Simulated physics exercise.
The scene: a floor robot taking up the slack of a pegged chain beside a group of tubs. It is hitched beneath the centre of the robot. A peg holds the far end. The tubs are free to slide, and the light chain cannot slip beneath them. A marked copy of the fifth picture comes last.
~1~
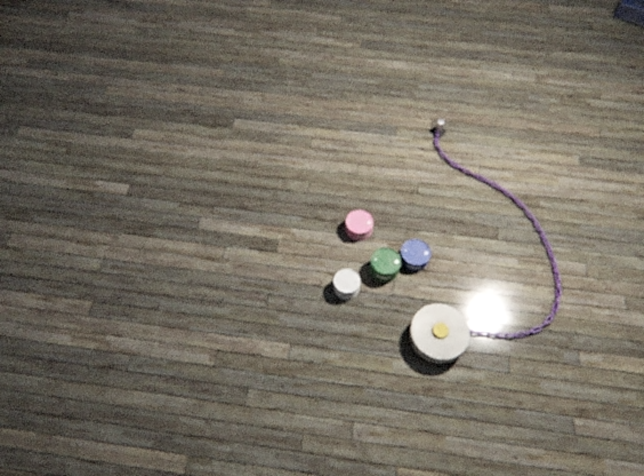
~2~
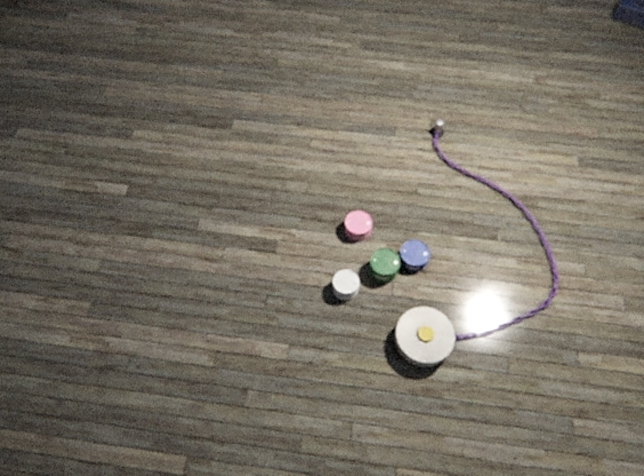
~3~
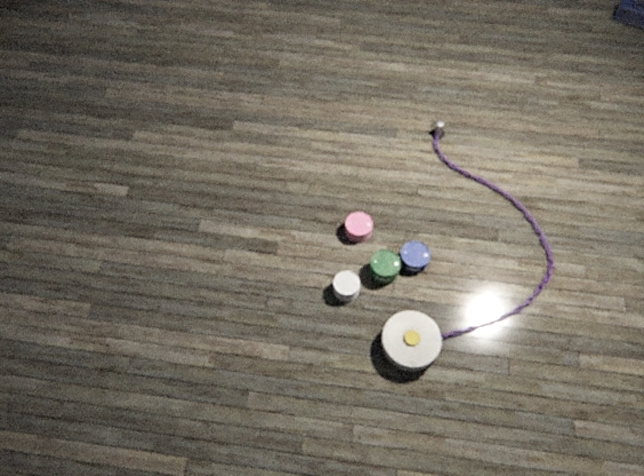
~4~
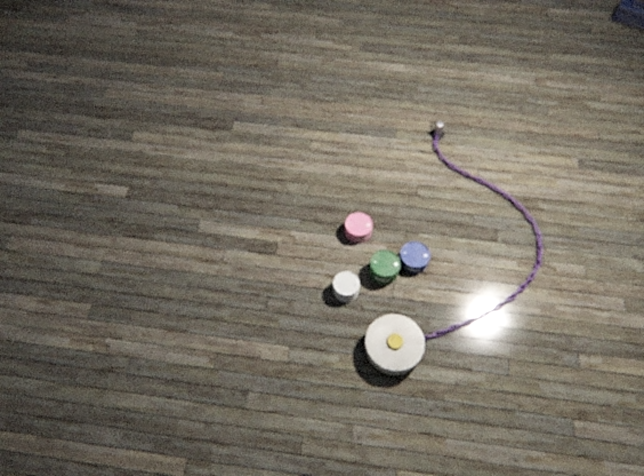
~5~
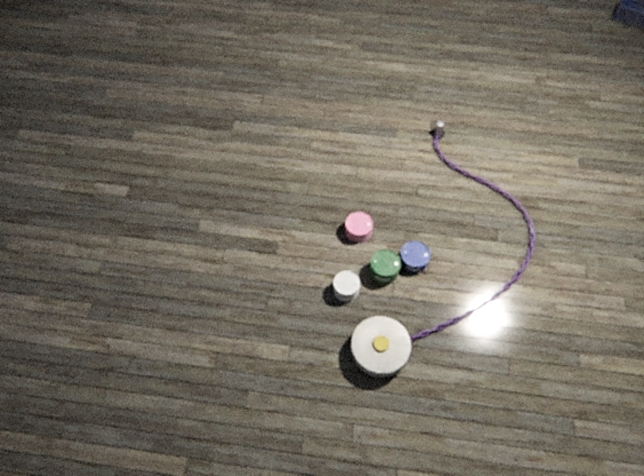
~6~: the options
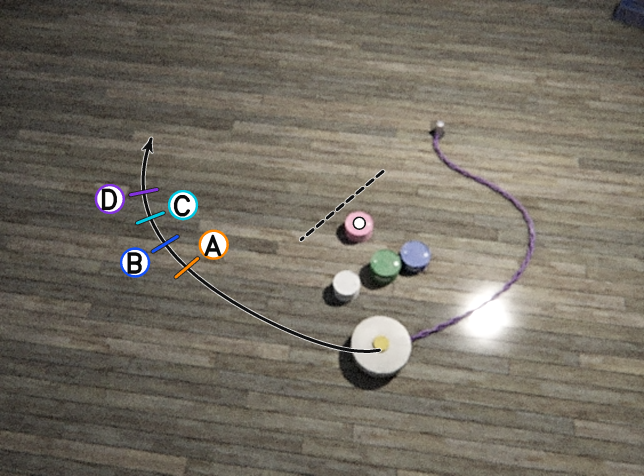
At first, a round white robot sits at the lower right of four small tubs, pink, green, blue and white, with a purple cord curving from it up to a small peg. The robot slides slowly left below the tubs, drawing the cord's bend inward, while the tubs stay in place.
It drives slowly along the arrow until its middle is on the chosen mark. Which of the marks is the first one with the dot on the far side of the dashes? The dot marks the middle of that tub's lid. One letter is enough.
Mark C.
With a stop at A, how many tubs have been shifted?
By then, three.
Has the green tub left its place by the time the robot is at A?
By then, yes.
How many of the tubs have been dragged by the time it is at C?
Four.
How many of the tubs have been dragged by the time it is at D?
Four.
On the marked copy, A at (187, 268); B at (165, 244); C at (150, 218); D at (144, 192); the dashed line at (344, 204); the route from (379, 350) via (193, 273) to (151, 139); the white dot at (359, 223).
Following C. Soon after the start, robot (275, 321); pink tub (359, 227).
Later, robot (192, 270); green tub (371, 257); white tub (342, 268); blue tub (393, 243); pink tub (359, 227).
In the end, robot (148, 213); green tub (340, 222); white tub (314, 225); blue tub (363, 209); pink tub (338, 200); the dot on the pink tub is over the dashed line.
As for the rest, A leaves the dotted tub short, at (359, 227); B leaves the dotted tub short, at (348, 215); D does it too, but is farther than needed.
